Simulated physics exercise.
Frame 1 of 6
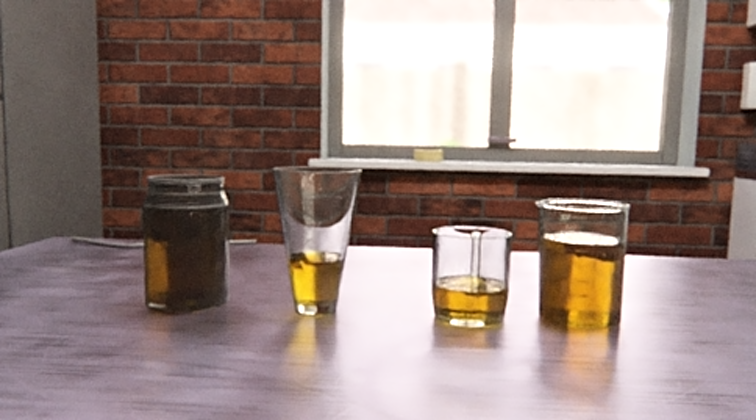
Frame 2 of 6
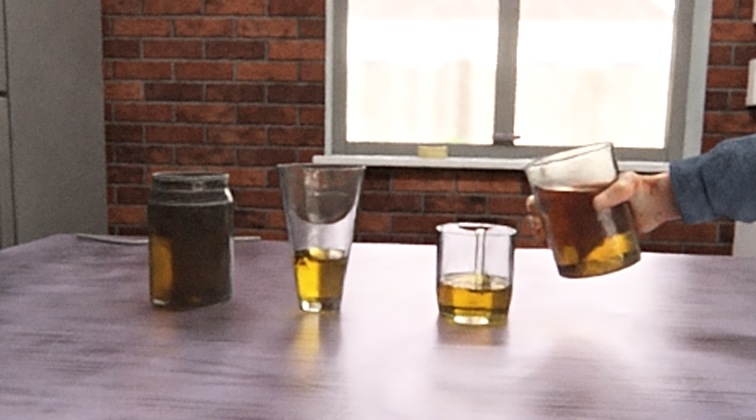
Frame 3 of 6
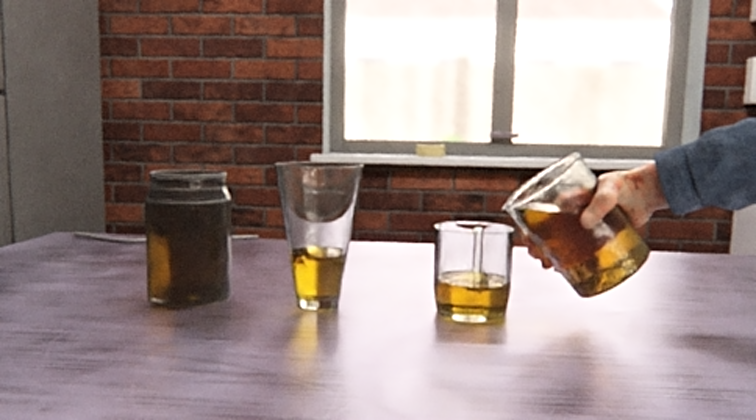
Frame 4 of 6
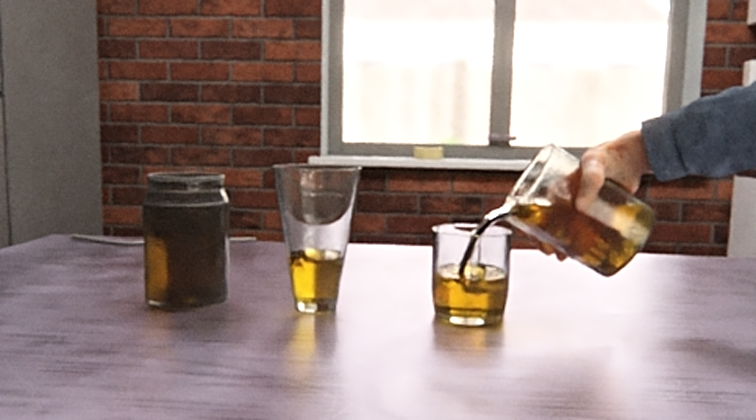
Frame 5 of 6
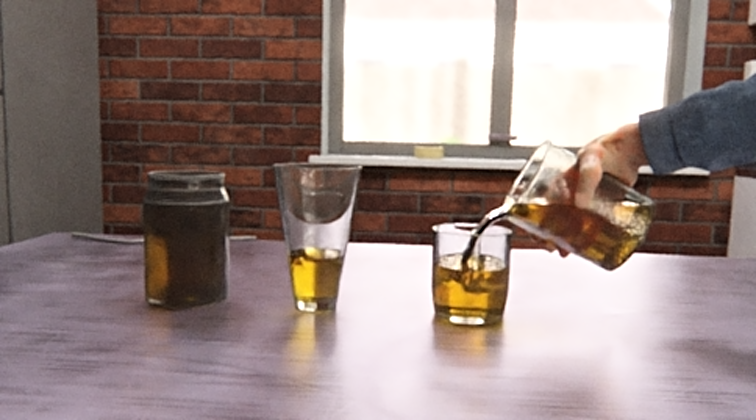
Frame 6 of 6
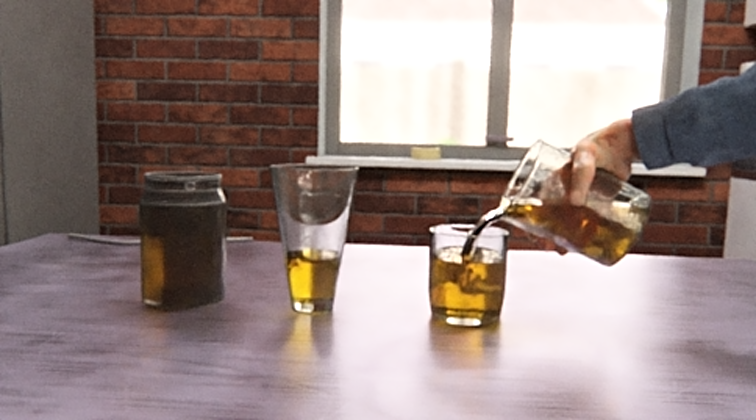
Hand lifting a glass beaker of amber liquid at right, tilting it left and pouring into a small glass container, raising its level.
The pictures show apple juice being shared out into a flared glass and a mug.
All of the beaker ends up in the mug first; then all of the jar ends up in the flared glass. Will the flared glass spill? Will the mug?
The flared glass: Yes, it spills. The mug: Yes, it spills.
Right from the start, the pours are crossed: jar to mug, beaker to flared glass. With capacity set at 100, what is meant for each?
In order, around 190 and 110 percent.
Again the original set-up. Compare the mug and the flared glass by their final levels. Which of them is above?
The level ends higher in the left one.
A moment on, the mug is full to the brim and overflowed.
When it is over, the flared glass is full to the brim and overflowed; the mug is full to the brim and overflowed.
